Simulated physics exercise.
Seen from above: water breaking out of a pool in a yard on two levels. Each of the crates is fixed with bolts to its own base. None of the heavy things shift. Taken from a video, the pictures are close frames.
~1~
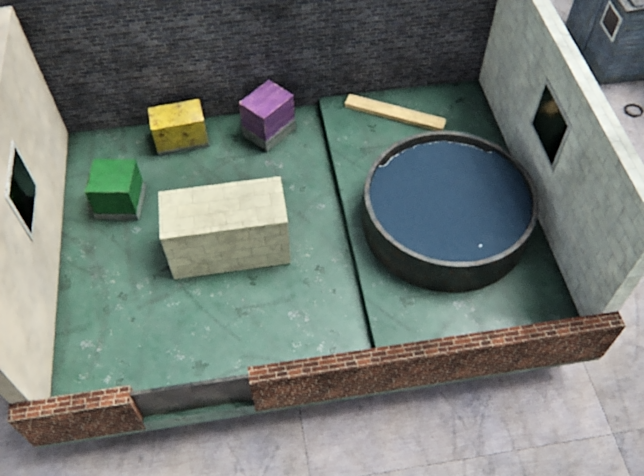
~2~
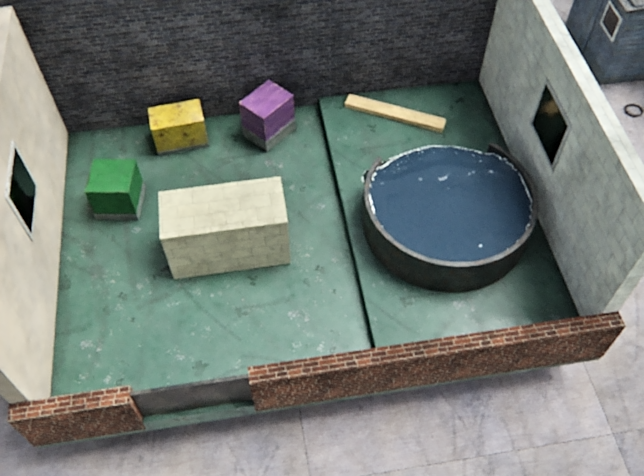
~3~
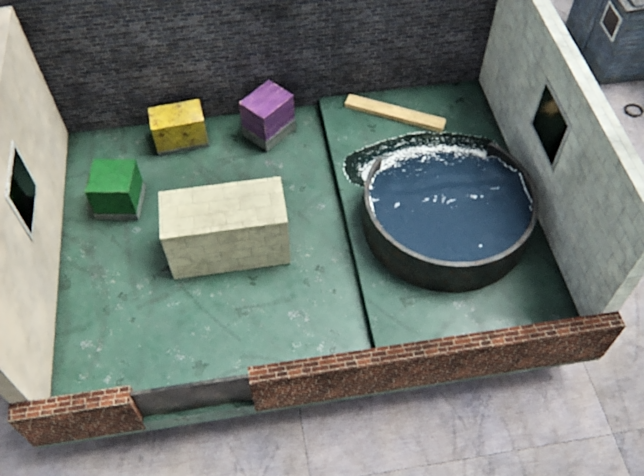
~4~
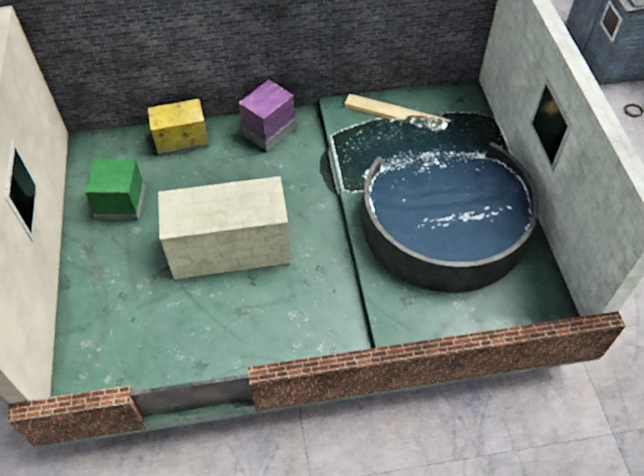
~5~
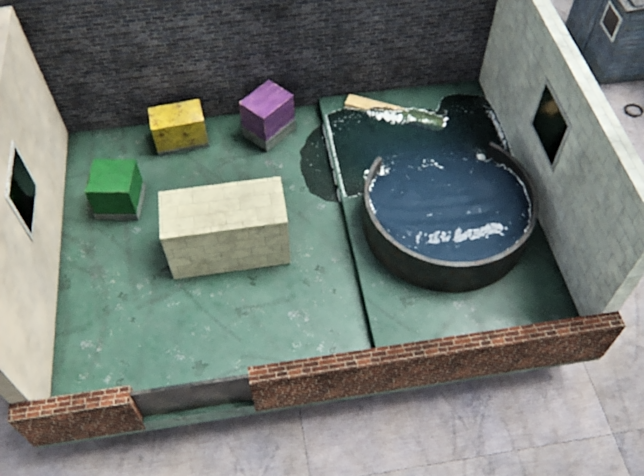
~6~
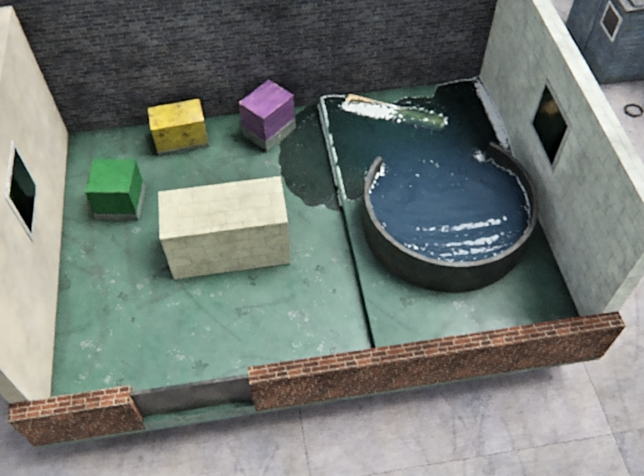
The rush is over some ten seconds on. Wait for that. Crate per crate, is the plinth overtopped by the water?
In the end the purple crate is lapped by the water. The green crate is lapped by the water. The yellow crate is lapped by the water.
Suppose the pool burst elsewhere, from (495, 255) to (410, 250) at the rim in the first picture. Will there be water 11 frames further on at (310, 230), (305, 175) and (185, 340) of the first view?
Those three places would be still unsoaked, still unsoaked and soaking, in that order.
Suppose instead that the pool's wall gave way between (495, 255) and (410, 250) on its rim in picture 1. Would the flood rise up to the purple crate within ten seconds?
The purple crate is not reached.
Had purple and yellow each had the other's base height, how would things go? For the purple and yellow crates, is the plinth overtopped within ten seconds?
Purple crate drenched, yellow crate untouched.
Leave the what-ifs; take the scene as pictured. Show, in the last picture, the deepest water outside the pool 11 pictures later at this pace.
Answer: (291, 119).
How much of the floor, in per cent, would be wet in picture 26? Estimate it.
Share estimate: About 50 per cent.
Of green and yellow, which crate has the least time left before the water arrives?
Answer: That's the yellow crate.
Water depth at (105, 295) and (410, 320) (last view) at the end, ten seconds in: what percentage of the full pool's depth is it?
Approx. 16 % then 2 %.
A moment on, water covers 25 % of the floor; the purple crate water round its plinth, the green crate not reached, the yellow crate water round its plinth.
Next, water covers 30 % of the floor; the purple crate water round its plinth, the green crate not reached, the yellow crate water round its plinth.
Then, water covers 50 % of the floor; the purple crate water round its plinth, the green crate water round its plinth, the yellow crate water round its plinth.
Later, water covers 90 % of the floor; the purple crate water round its plinth, the green crate water round its plinth, the yellow crate water round its plinth.
In the end, water covers 95 % of the floor; the purple crate was topped, the green crate was topped, the yellow crate was topped.
